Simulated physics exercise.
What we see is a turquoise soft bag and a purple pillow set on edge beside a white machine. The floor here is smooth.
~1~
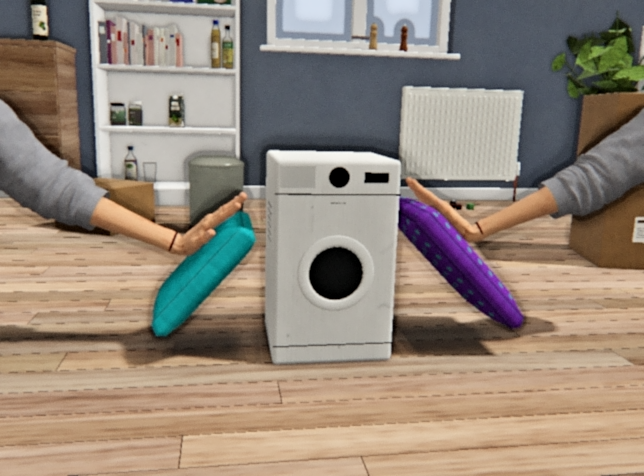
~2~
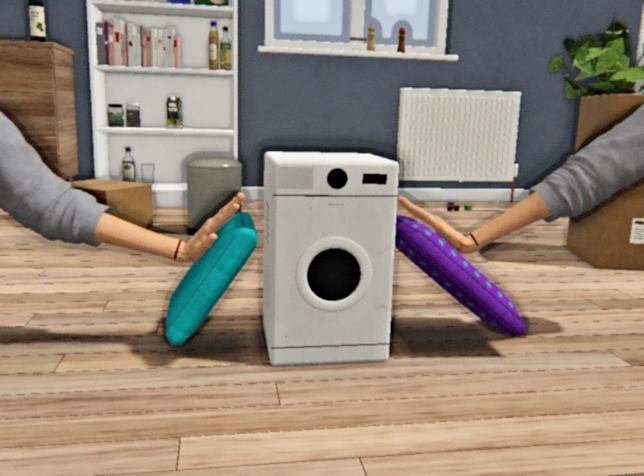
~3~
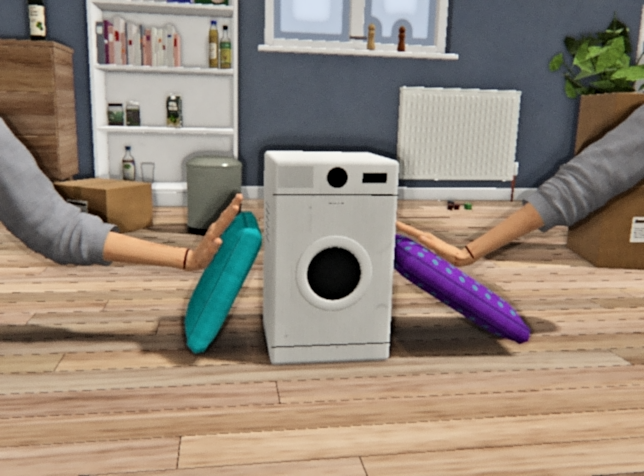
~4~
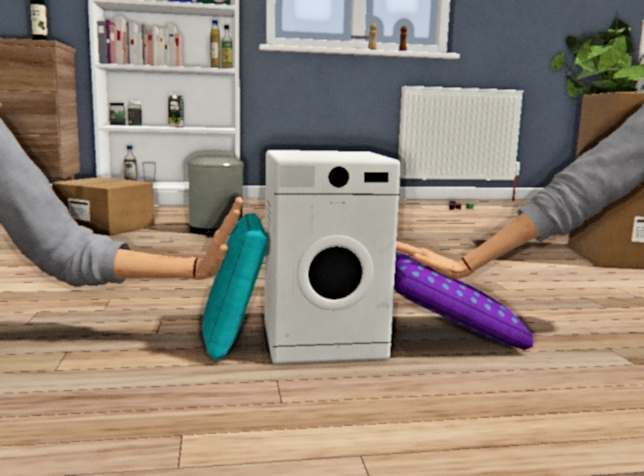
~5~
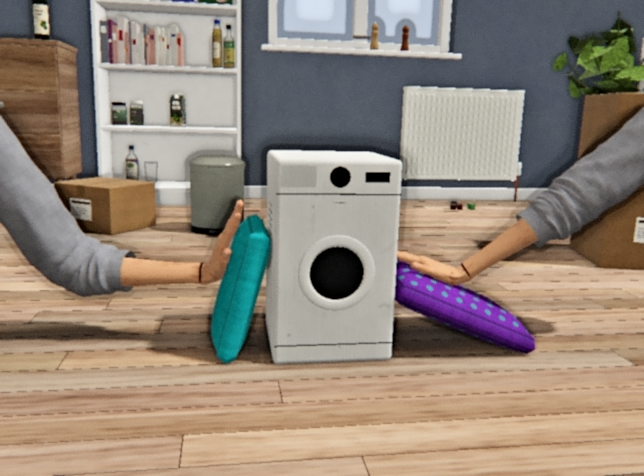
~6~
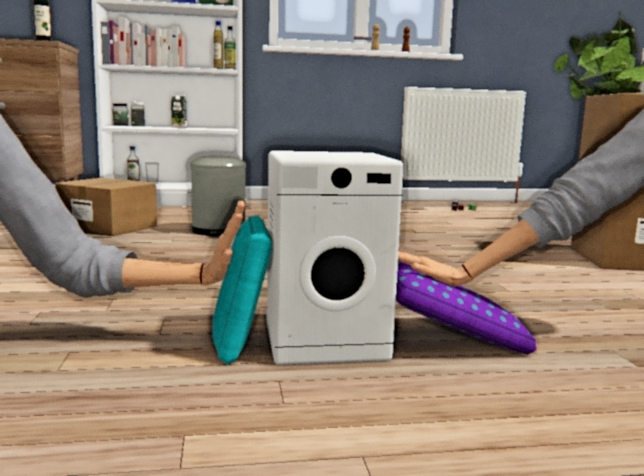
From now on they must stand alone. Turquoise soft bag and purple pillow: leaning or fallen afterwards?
Turquoise soft bag - leaning; purple pillow - fallen.
Then, 0.24 s past the final frame, soft bag still up near (243, 286); pillow flat on the floor near (450, 323).
When it is over, soft bag still up near (243, 286); pillow flat on the floor near (452, 324). The turquoise soft bag holds its lean and the purple pillow slides down flat.
